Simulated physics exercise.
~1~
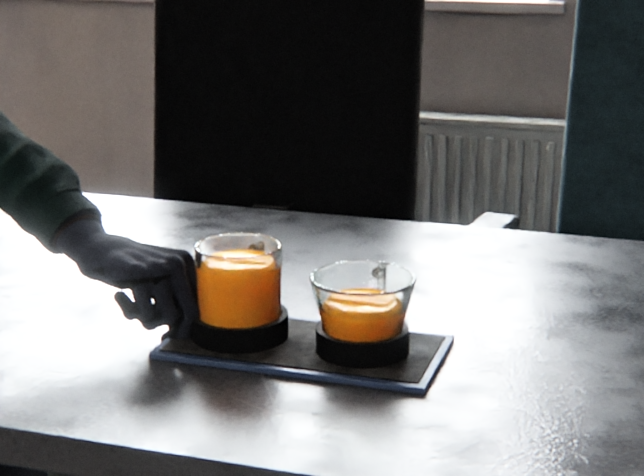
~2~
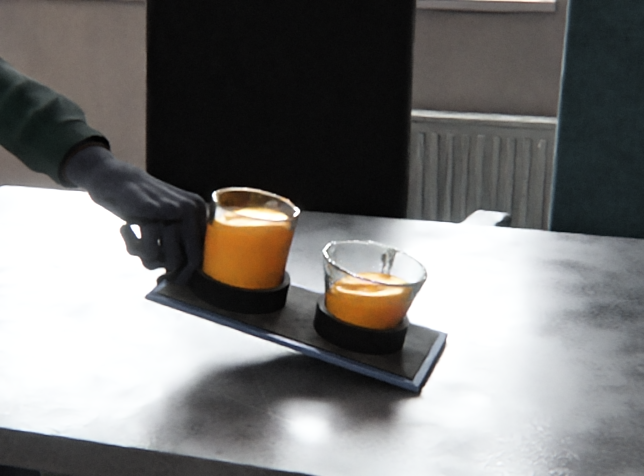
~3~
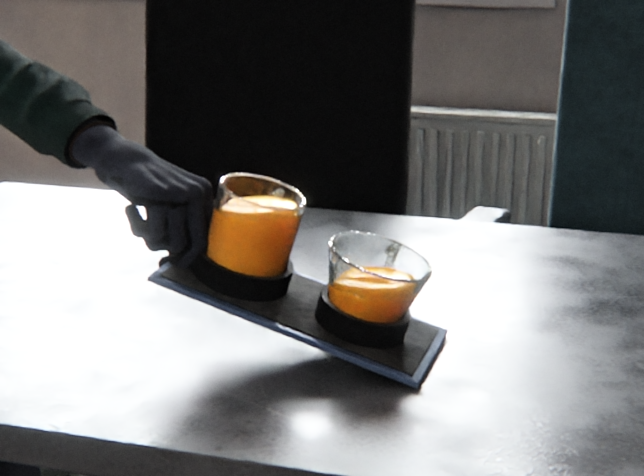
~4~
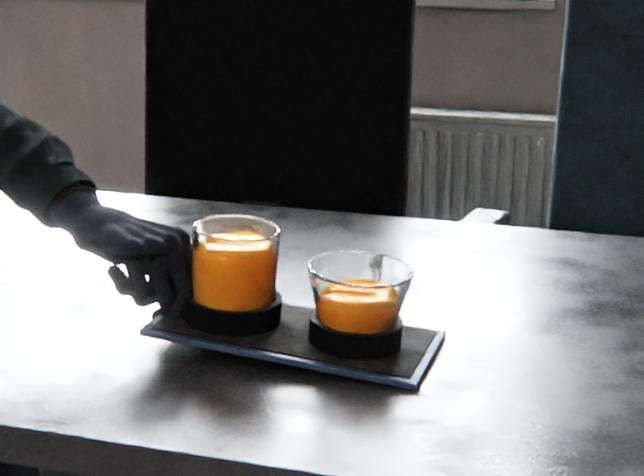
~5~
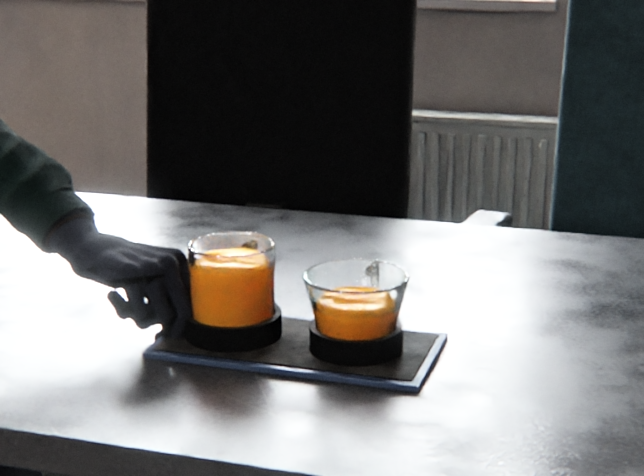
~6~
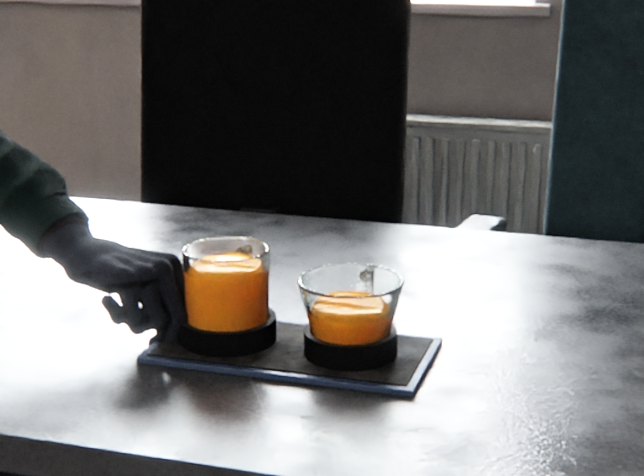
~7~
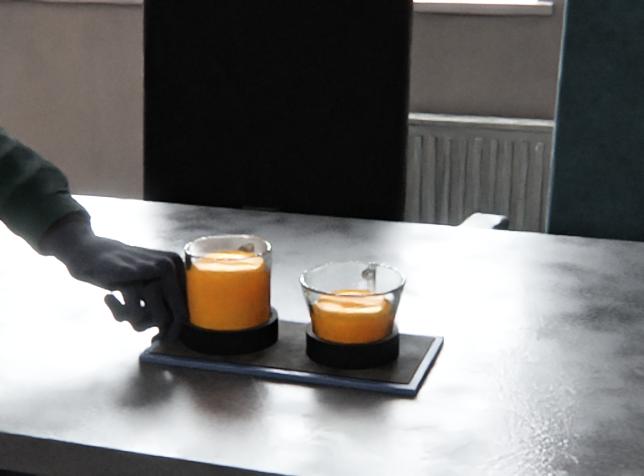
In a room with a pale radiator and a tall black chair back behind, a shiny grey table is seen from slightly above. A dark tray with a bluish edge lies on it, carrying a clear mug of orange juice on the left and a wide clear cup of orange juice on the right, each in a black holder. A dark hand in a green sleeve grips the tray's left end and raises it, so both vessels lean to the right. The hand then lowers that end again. The tray finishes flat, with both vessels upright and the hand still beside the mug.
